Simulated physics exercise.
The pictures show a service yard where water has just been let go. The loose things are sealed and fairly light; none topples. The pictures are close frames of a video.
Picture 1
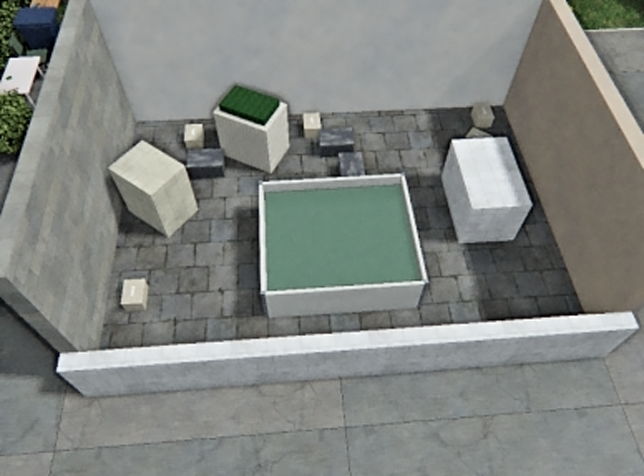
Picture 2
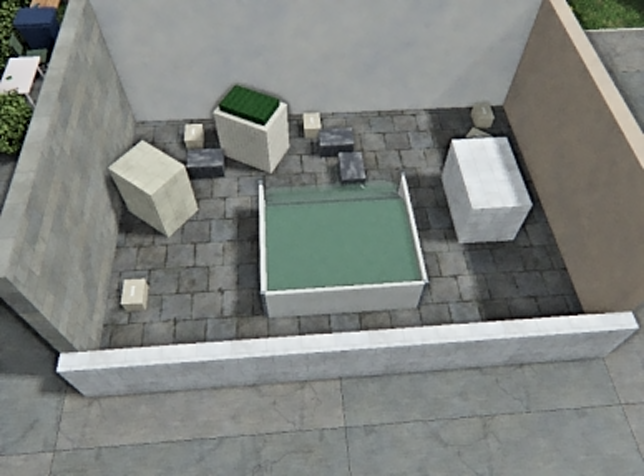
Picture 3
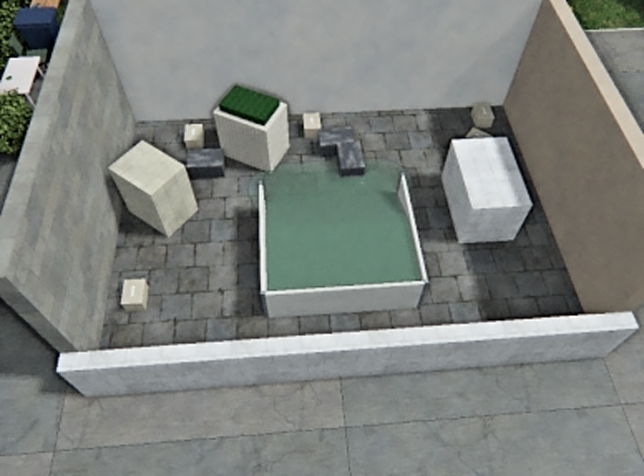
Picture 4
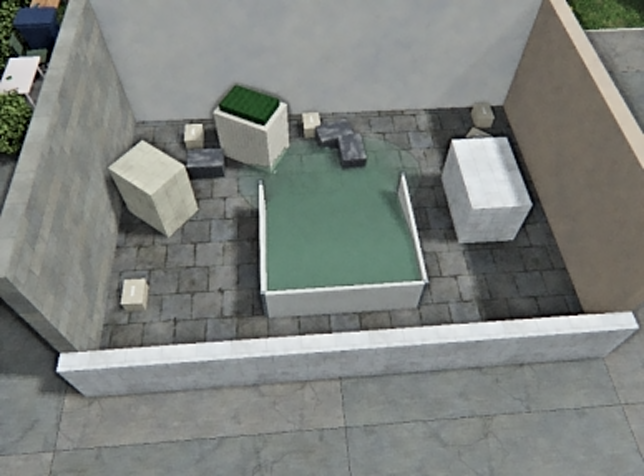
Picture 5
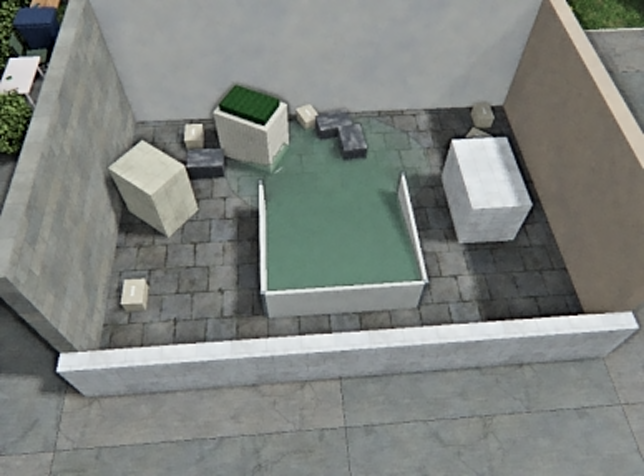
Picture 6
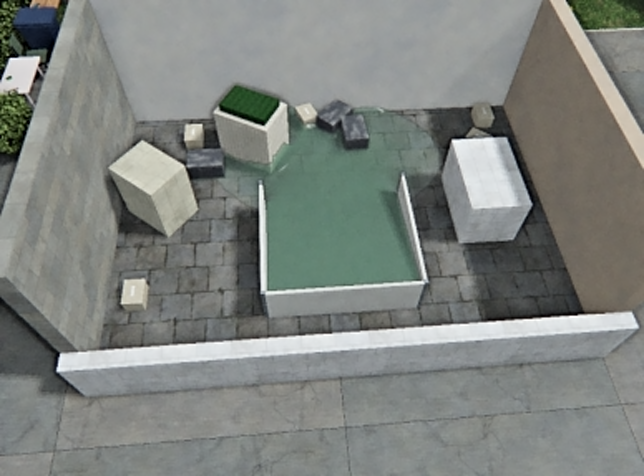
A walled pool of green water lost its back side, and the water spread out across the paving toward the rear wall, pushing two dark blocks and a small pale one backward.
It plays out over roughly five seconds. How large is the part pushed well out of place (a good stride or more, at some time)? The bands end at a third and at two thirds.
It is two thirds or above.
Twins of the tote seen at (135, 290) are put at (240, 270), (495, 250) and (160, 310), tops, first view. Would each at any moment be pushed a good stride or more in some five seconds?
One after the other: Less than that, less than that, short of that.
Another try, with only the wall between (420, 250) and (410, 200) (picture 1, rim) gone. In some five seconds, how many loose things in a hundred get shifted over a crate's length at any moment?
Near 20 in a hundred.
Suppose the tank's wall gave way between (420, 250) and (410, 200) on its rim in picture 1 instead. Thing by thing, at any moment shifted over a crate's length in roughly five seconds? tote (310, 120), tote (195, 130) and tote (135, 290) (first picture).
In that order: Swept aside, not that far, not that far.
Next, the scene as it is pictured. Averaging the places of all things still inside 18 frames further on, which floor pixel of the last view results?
Roughly at (326, 199).
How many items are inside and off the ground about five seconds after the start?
That makes 7.
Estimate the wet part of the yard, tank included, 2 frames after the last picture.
Near 35 in a hundred.
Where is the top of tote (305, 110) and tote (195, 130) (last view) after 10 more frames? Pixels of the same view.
Near (264, 109) and (153, 123).
A moment on, 2 of 8 are well off their spots; 3 afloat.
Next, 5 of 8 are well off their spots; 6 afloat.
Later, 6 of 8 are well off their spots; 7 afloat.
In the end, 7 of 8 are well off their spots, and 7 have been at some point; 7 afloat.
